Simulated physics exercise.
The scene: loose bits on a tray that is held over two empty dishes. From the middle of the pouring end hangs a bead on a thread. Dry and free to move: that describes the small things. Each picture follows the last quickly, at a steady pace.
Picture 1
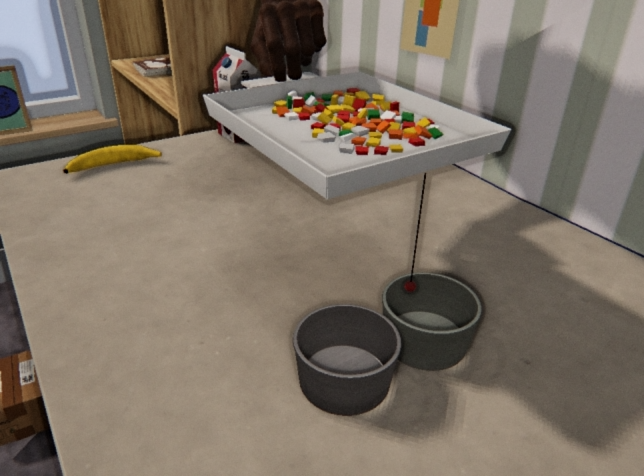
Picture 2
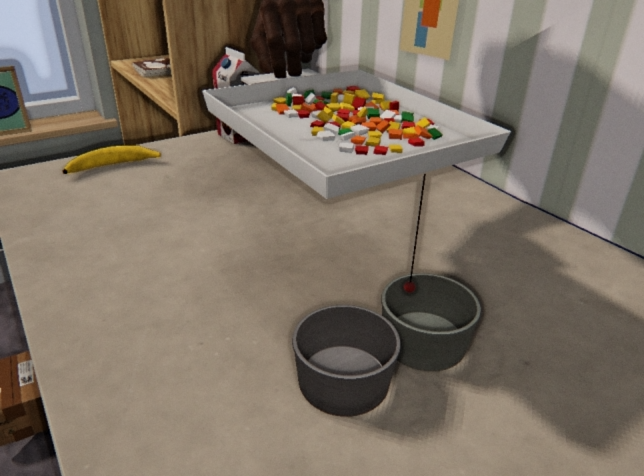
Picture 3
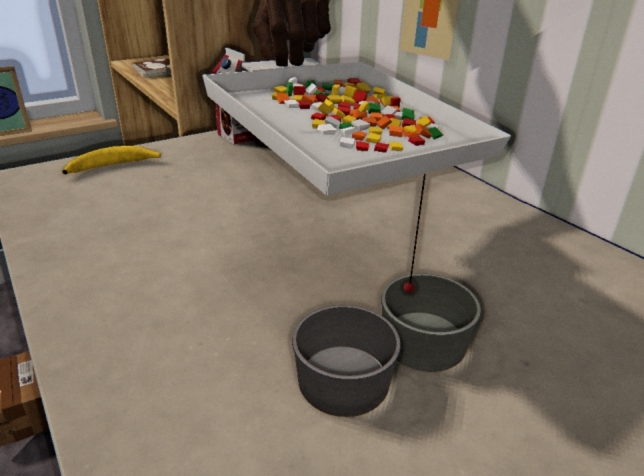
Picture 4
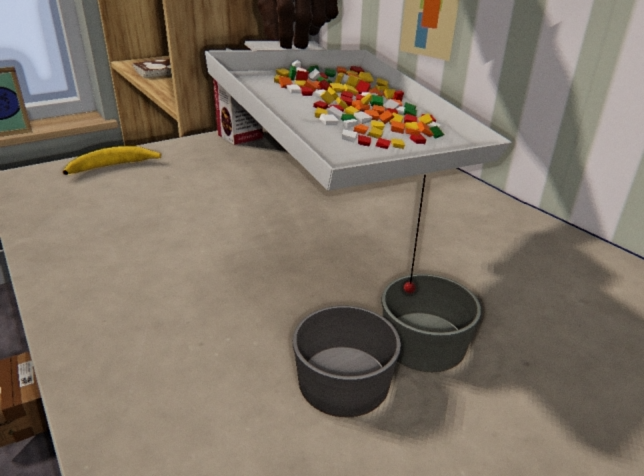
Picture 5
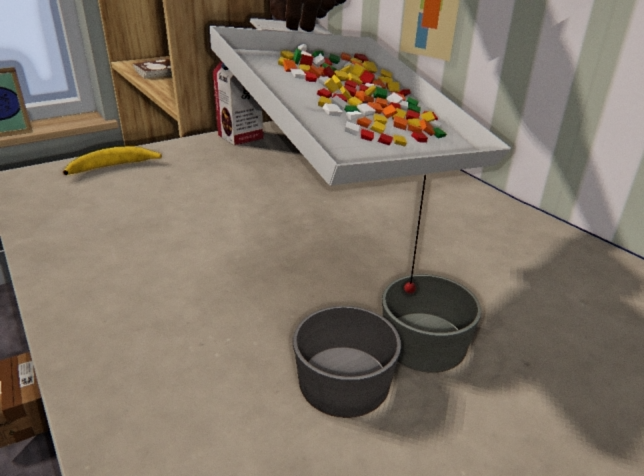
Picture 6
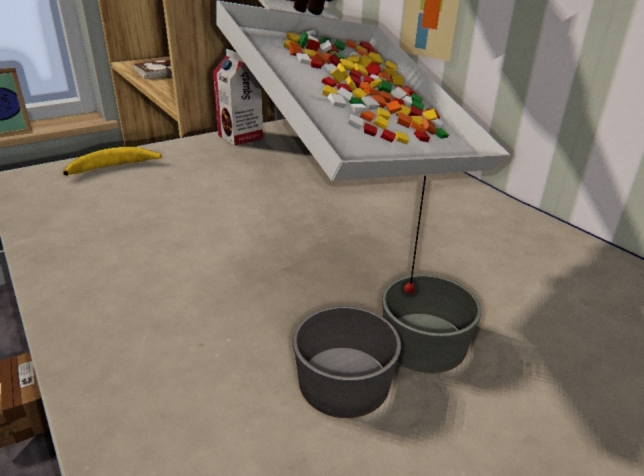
White tray of small colourful pieces tilting steadily as a dark hand raises its far end above two empty grey dishes.
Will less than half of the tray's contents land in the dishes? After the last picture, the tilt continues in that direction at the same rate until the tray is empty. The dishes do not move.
The dishes will fail to catch most of it.
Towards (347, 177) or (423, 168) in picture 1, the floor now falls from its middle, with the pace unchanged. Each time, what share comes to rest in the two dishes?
About 80 and 30 percent.
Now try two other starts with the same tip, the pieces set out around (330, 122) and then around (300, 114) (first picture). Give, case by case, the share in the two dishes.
Roughly 20 per cent, then roughly 20 per cent.
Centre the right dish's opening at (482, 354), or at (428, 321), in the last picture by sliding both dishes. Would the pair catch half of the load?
First try: Lower than half; second try: Lower than half.
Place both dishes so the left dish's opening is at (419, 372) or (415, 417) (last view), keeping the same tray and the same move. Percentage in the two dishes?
The first position comes out at 10 per cent, the other at 0 per cent.
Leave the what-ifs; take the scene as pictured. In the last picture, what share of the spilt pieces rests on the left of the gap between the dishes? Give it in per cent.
0 %, near enough.
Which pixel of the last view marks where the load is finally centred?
The centre ends up roughly at (471, 321).
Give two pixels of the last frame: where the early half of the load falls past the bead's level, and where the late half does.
Initially about (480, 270); subsequently about (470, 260).
Just after the last frame, tray tipped steeply; almost all on the tray; just a few in the air.
A moment on, tray tipped past a quarter turn; roughly two thirds on the tray; just a few in the right dish; roughly a quarter outside both; about a tenth in the air.
Further on, tray tipped past a quarter turn; roughly a quarter in the right dish; the larger part outside both.
When it is over, tray tipped past a quarter turn; not one in the left dish; roughly a quarter in the right dish; the larger part outside both.
